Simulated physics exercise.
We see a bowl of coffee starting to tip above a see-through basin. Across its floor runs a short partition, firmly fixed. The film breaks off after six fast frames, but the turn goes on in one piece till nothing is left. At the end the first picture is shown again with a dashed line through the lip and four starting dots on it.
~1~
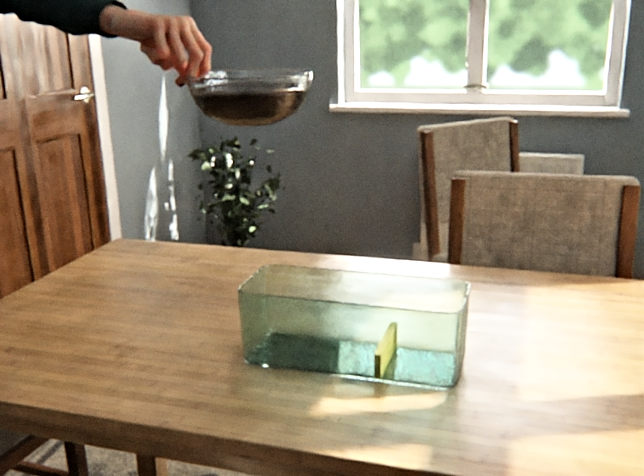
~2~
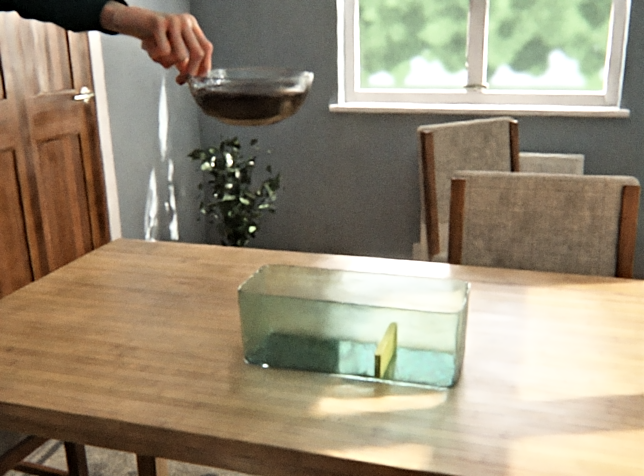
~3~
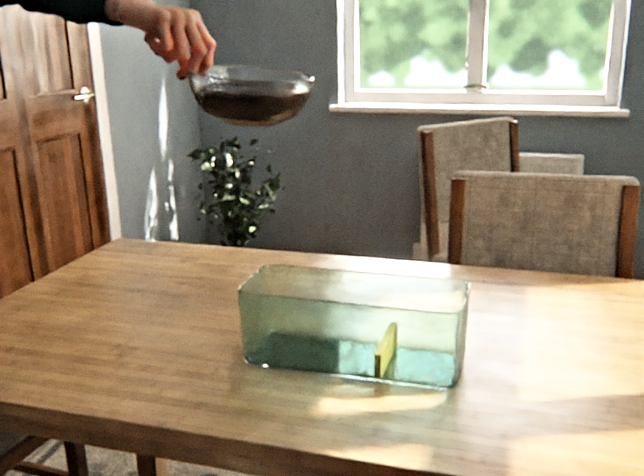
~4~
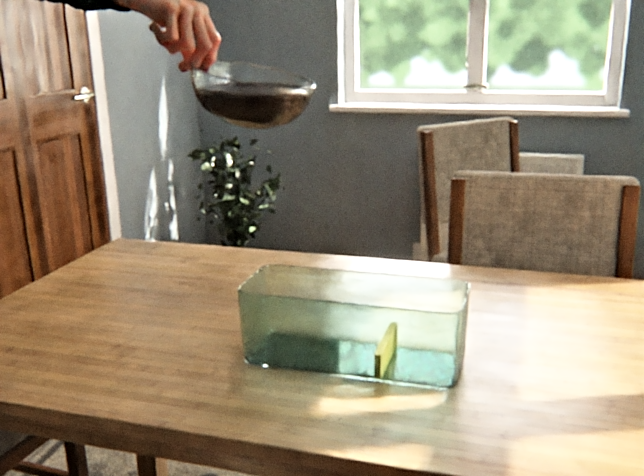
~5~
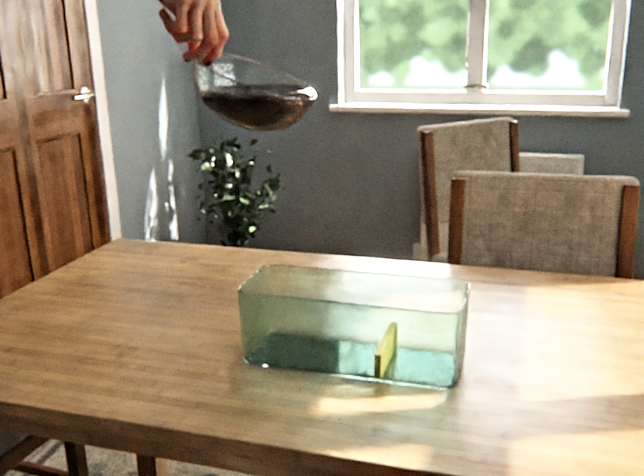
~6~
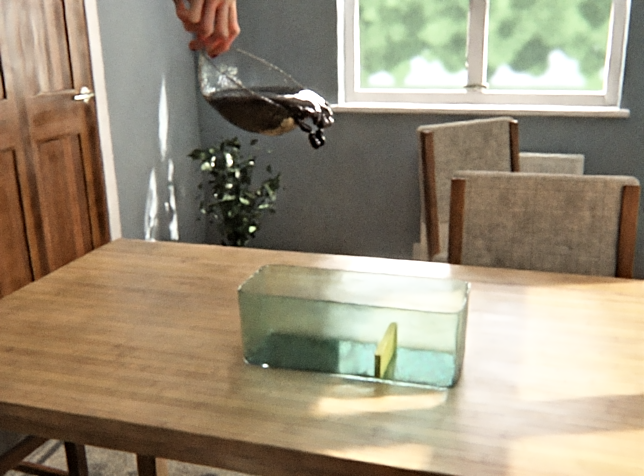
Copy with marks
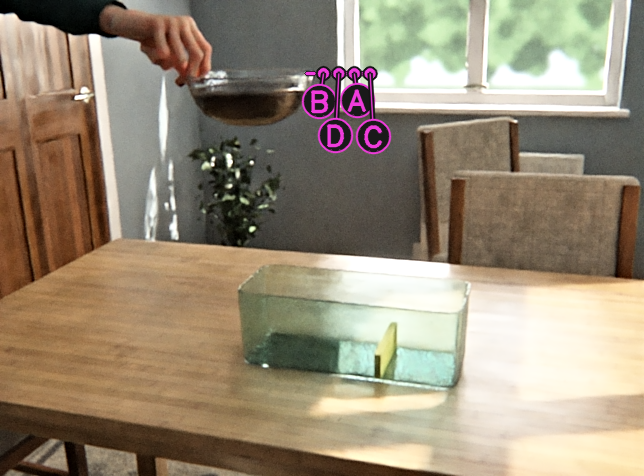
A hand held a clear bowl of dark coffee above a see-through basin with a short yellow partition on a wooden table, then gradually tilted it rightward until coffee slipped over the lip.
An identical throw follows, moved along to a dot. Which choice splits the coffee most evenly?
The answer is dot B.
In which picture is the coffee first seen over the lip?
In picture 5.
In magenta, A at (354, 73); B at (323, 73); C at (370, 73); D at (338, 73).
If A is chosen, about 32 % ends left of the wall and 66 % right of it.
If B is chosen, about 48 % ends left of the wall and 49 % right of it; 3 % is lost outside.
If C is chosen, about 39 % ends left of the wall and 59 % right of it.
If D is chosen, about 40 % ends left of the wall and 59 % right of it.
